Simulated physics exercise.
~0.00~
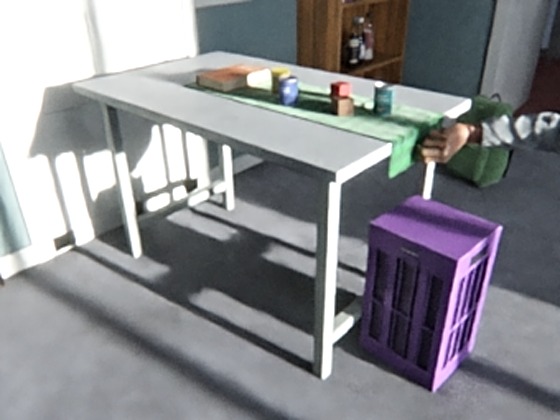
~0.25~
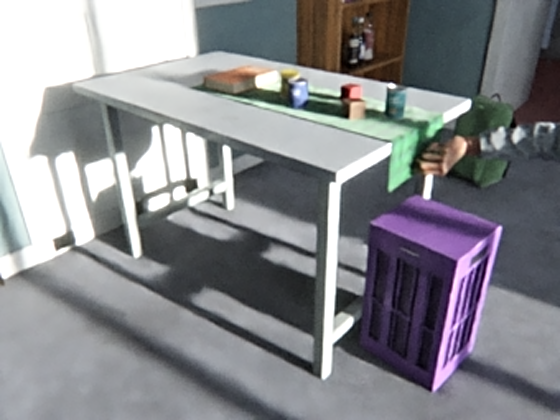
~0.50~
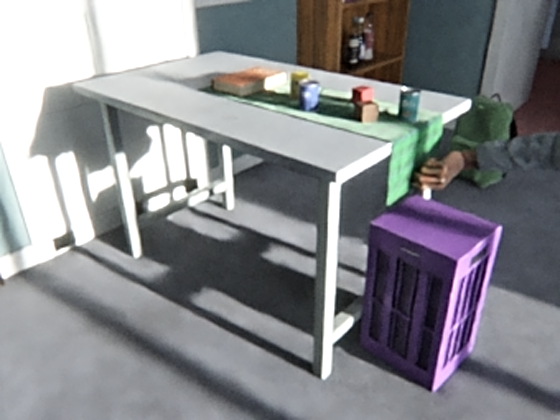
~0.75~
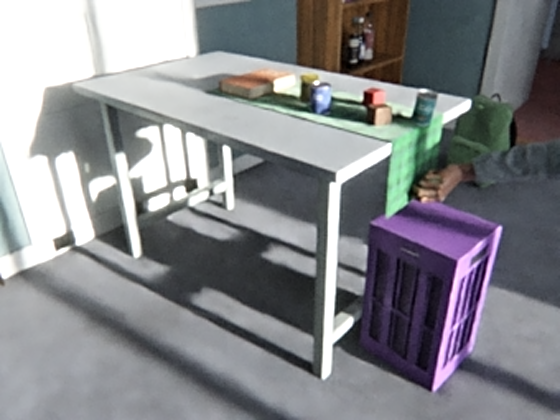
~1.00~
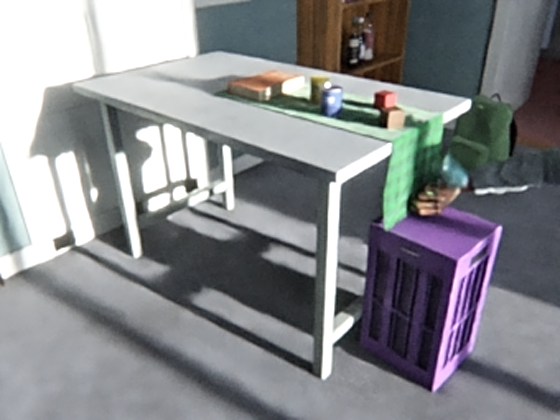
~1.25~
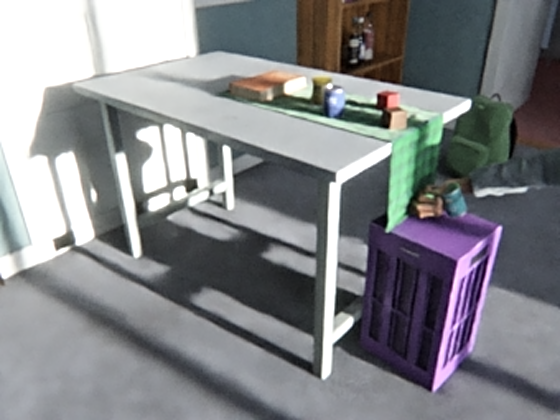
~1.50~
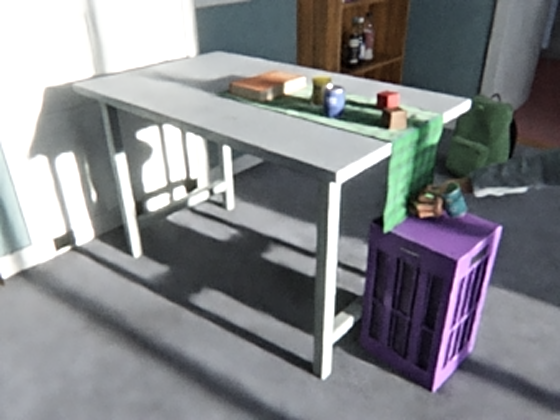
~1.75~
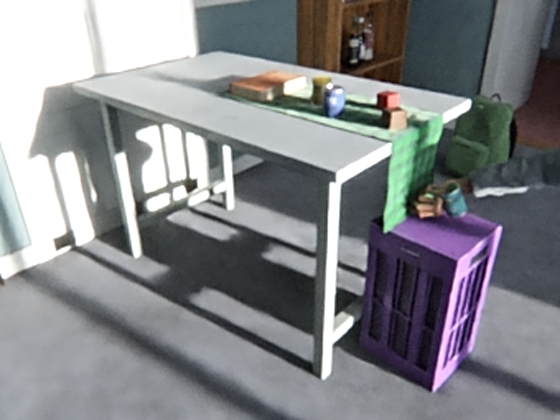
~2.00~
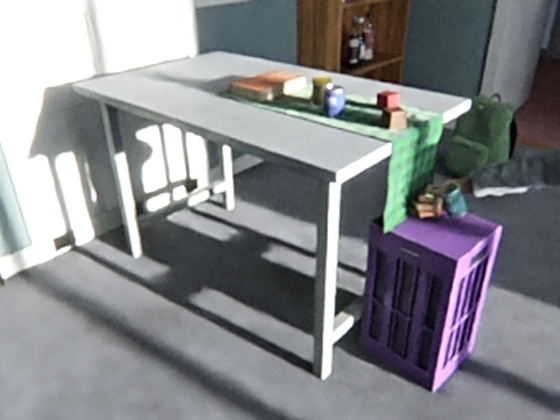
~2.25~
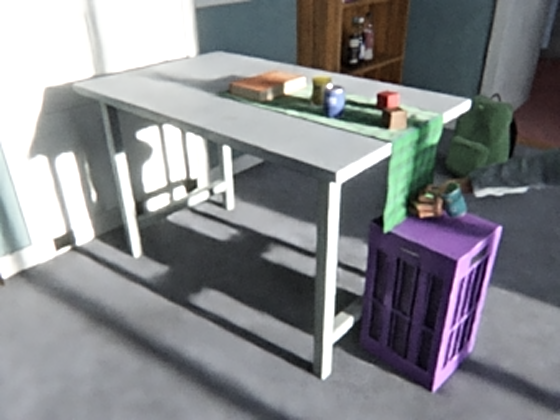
The clip shows a hand pulling a green tea towel carrying cans and cubes rightward over a white table's edge until its hem reaches a purple crate. The turquoise can tips off and lands upside down on the crate, while the other items stay on the table.
